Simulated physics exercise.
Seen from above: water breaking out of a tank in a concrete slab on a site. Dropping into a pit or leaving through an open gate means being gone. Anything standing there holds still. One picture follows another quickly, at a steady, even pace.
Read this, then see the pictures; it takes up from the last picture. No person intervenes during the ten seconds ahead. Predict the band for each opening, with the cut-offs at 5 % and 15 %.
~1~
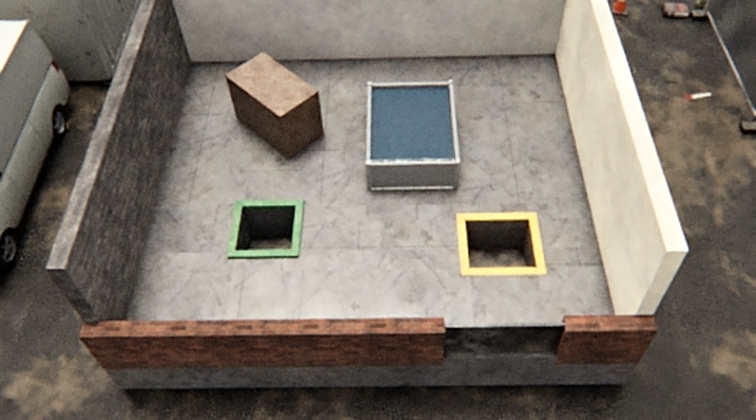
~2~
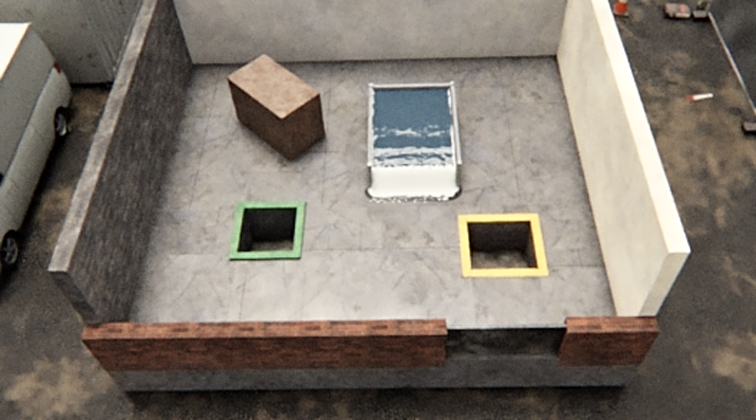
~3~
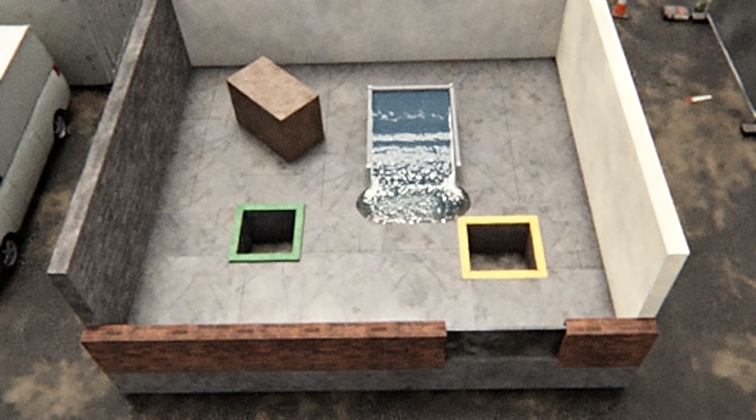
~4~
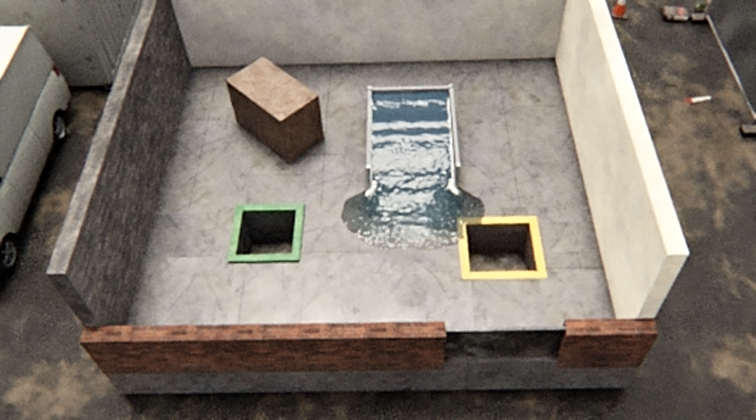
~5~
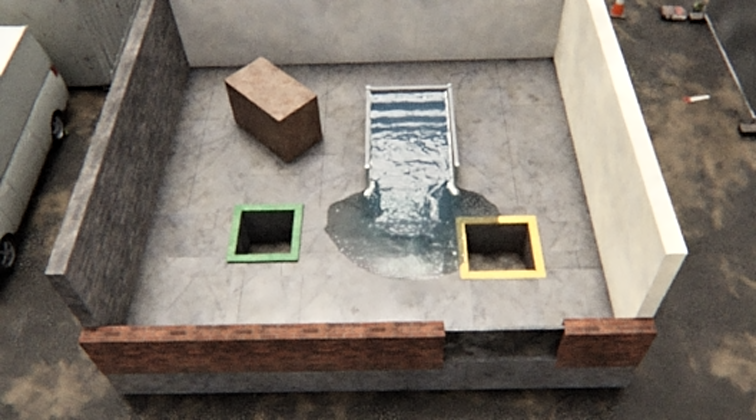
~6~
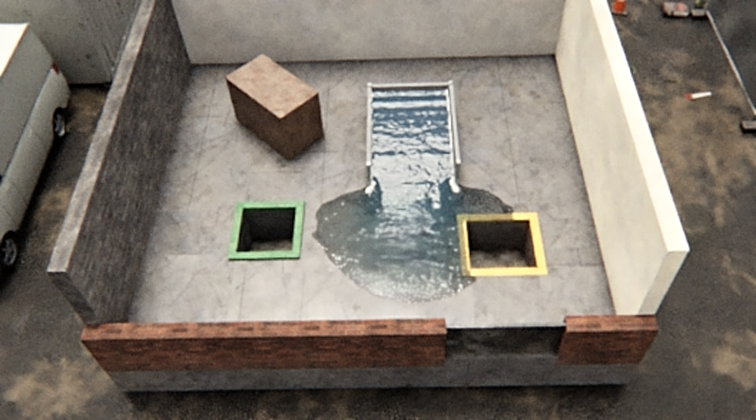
Prediction: The gate falls below 5 %; the yellow pit falls above 15 %; the green pit falls below 5 %.
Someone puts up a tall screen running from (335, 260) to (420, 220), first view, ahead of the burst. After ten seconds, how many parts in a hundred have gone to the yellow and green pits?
Shares in percent - yellow: 35; green: 20.
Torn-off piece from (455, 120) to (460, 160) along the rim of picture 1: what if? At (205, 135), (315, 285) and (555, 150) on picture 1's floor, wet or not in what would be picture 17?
The first would be still unwetted, the second still unwetted and the third drenched.
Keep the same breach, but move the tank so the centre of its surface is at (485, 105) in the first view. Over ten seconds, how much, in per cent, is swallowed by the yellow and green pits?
Shares - yellow: 55 in a hundred; green: 0 in a hundred.
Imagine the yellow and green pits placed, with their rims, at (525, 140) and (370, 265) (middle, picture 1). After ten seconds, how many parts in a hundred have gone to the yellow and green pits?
Yellow 14 %; green 25 %.
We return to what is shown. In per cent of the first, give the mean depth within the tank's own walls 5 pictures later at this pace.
Near 50 in a hundred.
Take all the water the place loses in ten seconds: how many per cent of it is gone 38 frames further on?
About 75 %.
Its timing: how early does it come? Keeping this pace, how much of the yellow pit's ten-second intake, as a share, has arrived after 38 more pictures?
Some 75 per cent.
A moment on, water covers 20 % of the floor; the gate 0 %, the yellow pit 5 %, the green pit 0 %.
Next, water covers 25 % of the floor; the gate 0 %, the yellow pit 10 %, the green pit 0 %.
Then, water covers 35 % of the floor; the gate 0 %, the yellow pit 15 %, the green pit 0 %.
Later, water covers 60 % of the floor; the gate 0 %, the yellow pit 20 %, the green pit 0 %.
In the end, water covers 80 % of the floor; the gate 0 %, the yellow pit 26 %, the green pit 0 %.
